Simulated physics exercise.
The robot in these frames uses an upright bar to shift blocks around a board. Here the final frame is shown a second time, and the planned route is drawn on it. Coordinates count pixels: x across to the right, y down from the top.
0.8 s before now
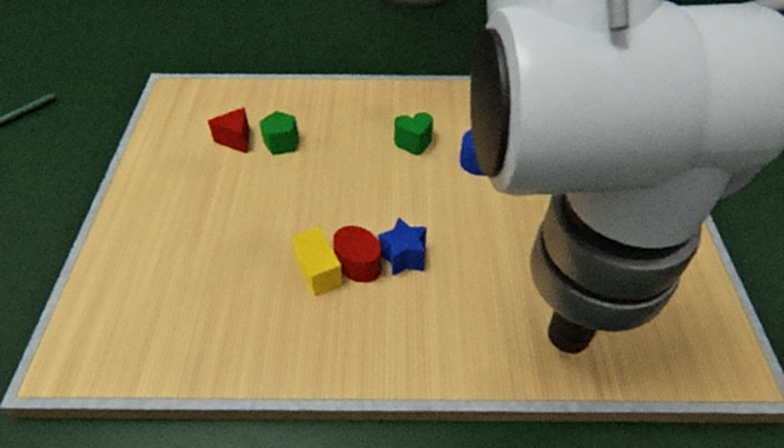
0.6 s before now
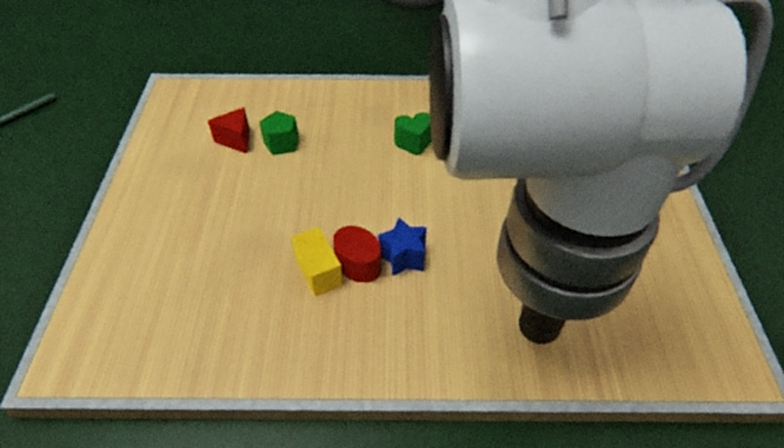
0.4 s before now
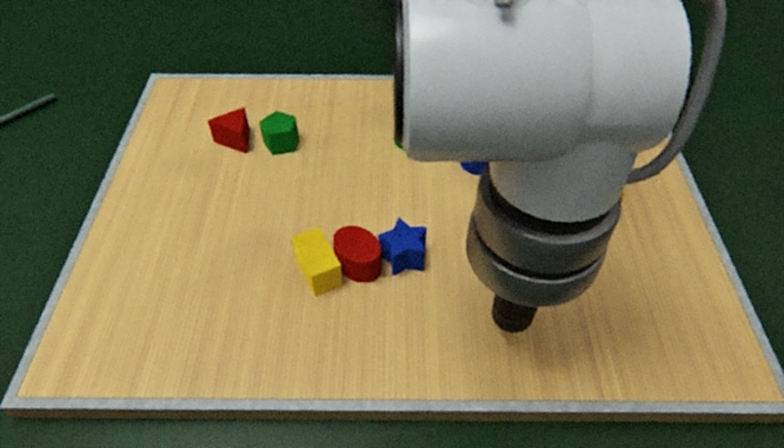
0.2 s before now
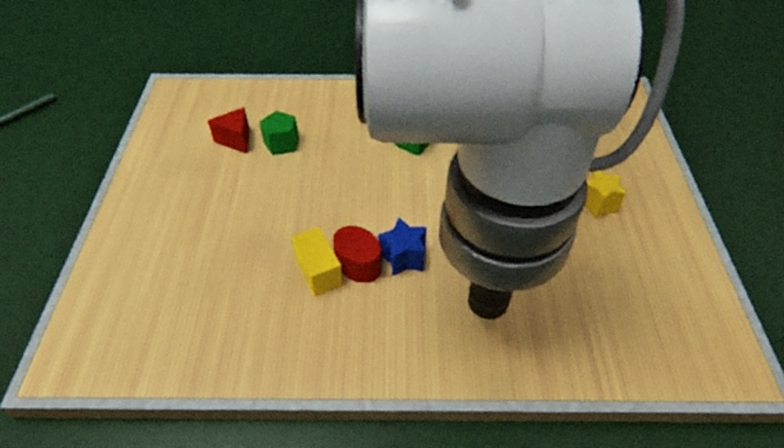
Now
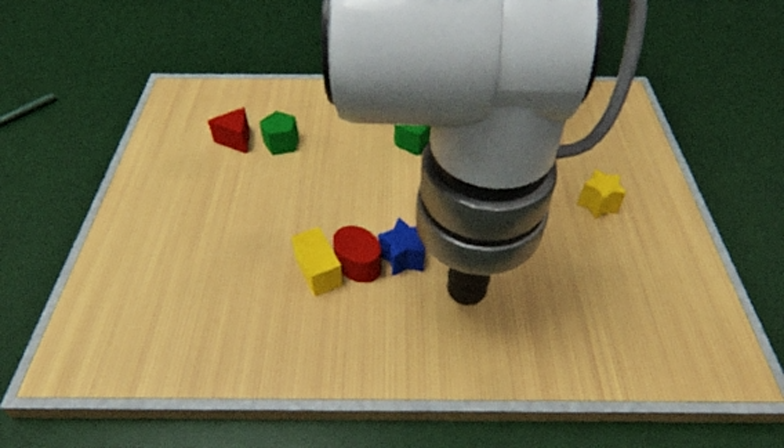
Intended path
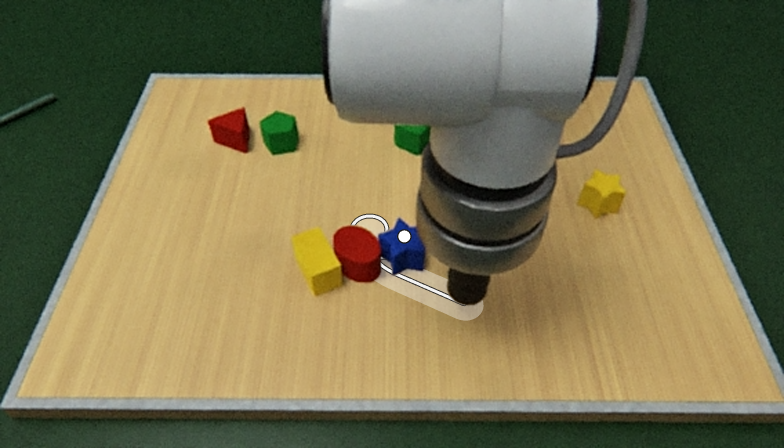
On a wooden board with a green surround, a yellow block, a red rounded block and a blue star sit in a row, with other coloured shapes farther back. A white robot arm moves its dark-tipped bar leftward and slightly up the board, nearing the star and uncovering a yellow star, while the blocks stay still.
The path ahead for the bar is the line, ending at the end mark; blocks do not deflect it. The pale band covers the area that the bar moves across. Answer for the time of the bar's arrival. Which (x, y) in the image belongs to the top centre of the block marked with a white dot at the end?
I'd guess (394, 191).
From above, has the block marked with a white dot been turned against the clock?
That would be a no.
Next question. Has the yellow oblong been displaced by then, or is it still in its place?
The yellow oblong will not stay where it is.
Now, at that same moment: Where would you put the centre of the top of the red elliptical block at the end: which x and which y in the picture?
When the path ends, it will be at (324, 224).
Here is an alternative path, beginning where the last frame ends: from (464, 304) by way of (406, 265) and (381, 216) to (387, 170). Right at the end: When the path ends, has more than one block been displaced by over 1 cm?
Short answer: No.
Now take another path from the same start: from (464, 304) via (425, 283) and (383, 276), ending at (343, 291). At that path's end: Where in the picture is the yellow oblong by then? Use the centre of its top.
In the picture, it is at (284, 251).
The drawn path runs from (464, 304) through (419, 284) and (379, 263) to (369, 229); the dot is on the blue star-shaped block.
The first path, step by step. One third of the way, bar at (420, 270); nothing pushed yet.
Two thirds of the way, bar at (379, 248); yellow oblong at (303, 250), turned 20° anticlockwise; red elliptical block at (335, 233); blue star-shaped block at (390, 216), turned 30° clockwise.
At the end, bar at (369, 214); yellow oblong at (302, 250), turned 25° anticlockwise; red elliptical block at (324, 224), turned 30° anticlockwise; blue star-shaped block at (394, 191), turned 60° clockwise.
